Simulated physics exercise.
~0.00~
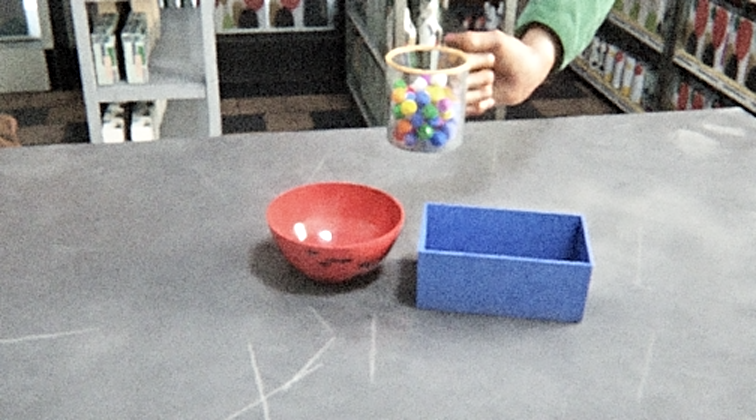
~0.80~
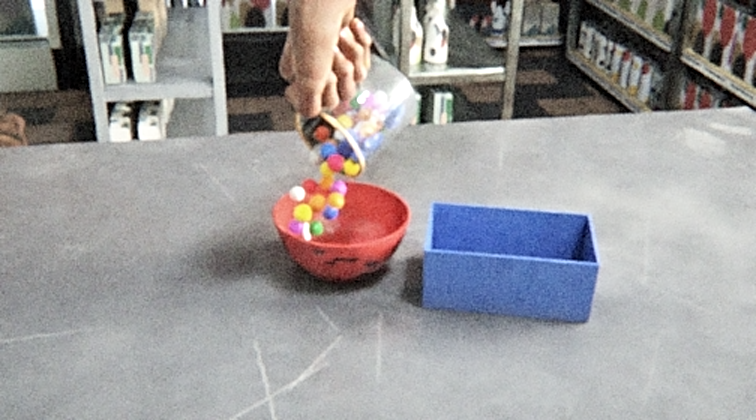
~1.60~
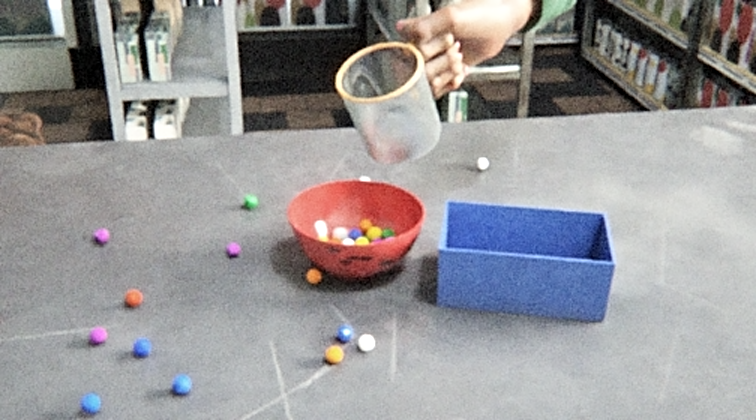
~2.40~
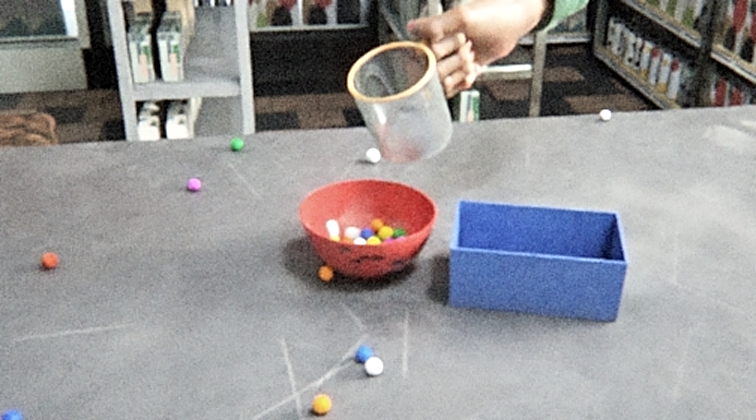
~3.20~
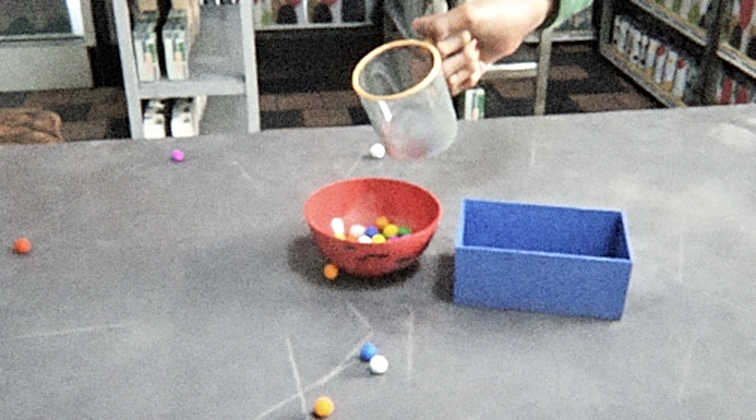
A hand tips colorful balls from a clear cup into a red bowl, scattering many outside.
